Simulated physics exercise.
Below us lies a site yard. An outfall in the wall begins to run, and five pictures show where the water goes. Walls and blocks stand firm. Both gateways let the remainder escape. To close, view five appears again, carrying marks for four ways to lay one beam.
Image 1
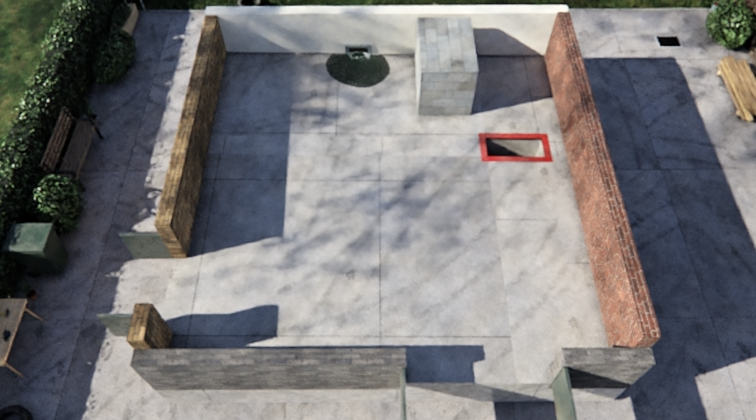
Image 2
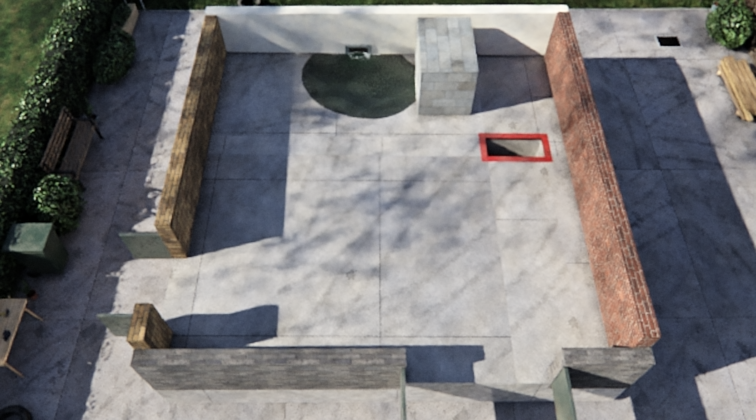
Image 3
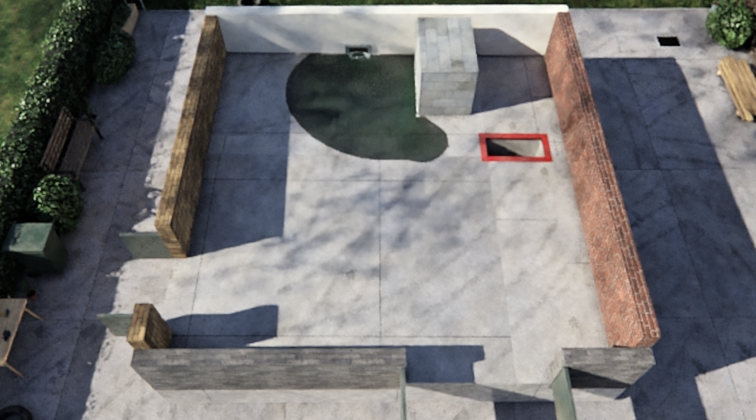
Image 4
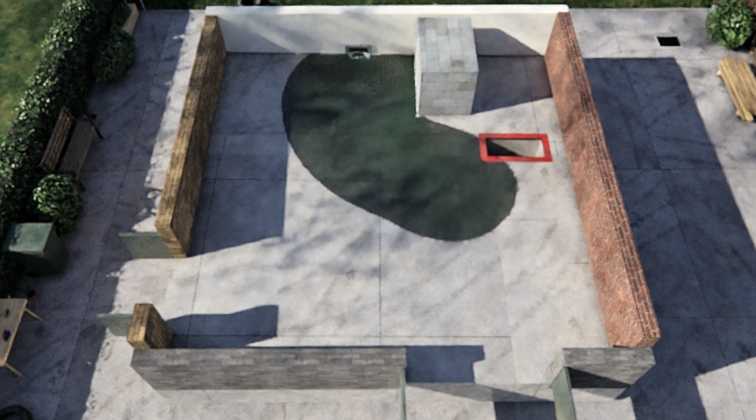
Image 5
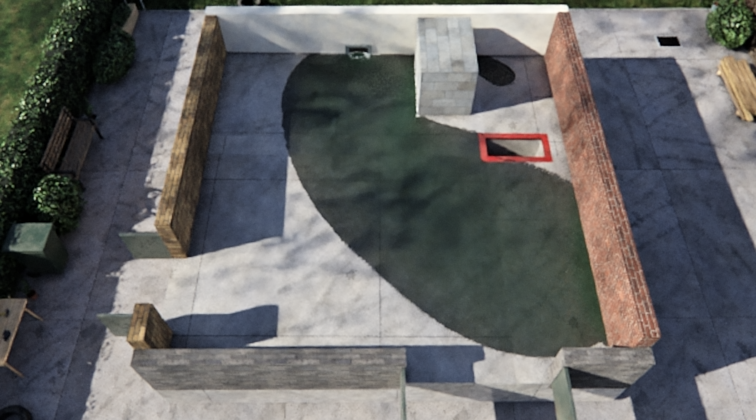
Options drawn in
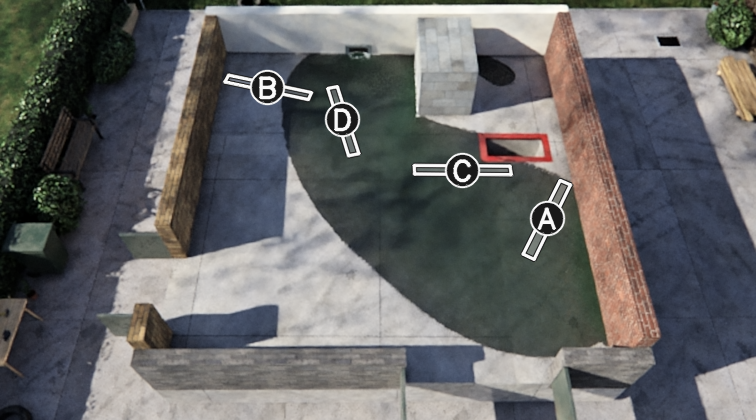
Dark green liquid spreading from an outfall in the back wall across a walled yard, curving past a block to the red drain.
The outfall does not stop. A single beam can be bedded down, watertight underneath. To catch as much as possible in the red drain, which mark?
It is C.
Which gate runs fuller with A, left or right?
More leaves on the right.
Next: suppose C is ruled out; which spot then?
It is A.
On the marked copy, A from (528, 256) to (565, 182); B from (226, 78) to (309, 96); C from (414, 169) to (510, 170); D from (332, 87) to (353, 154).
With A, about 15 % of the stream goes into the red drain, about 85 % out by the gates.
With B, about 4 % of the stream goes into the red drain, about 96 % out by the gates.
With C, about 35 % of the stream goes into the red drain, about 64 % out by the gates.
With D, about 4 % of the stream goes into the red drain, about 95 % out by the gates.
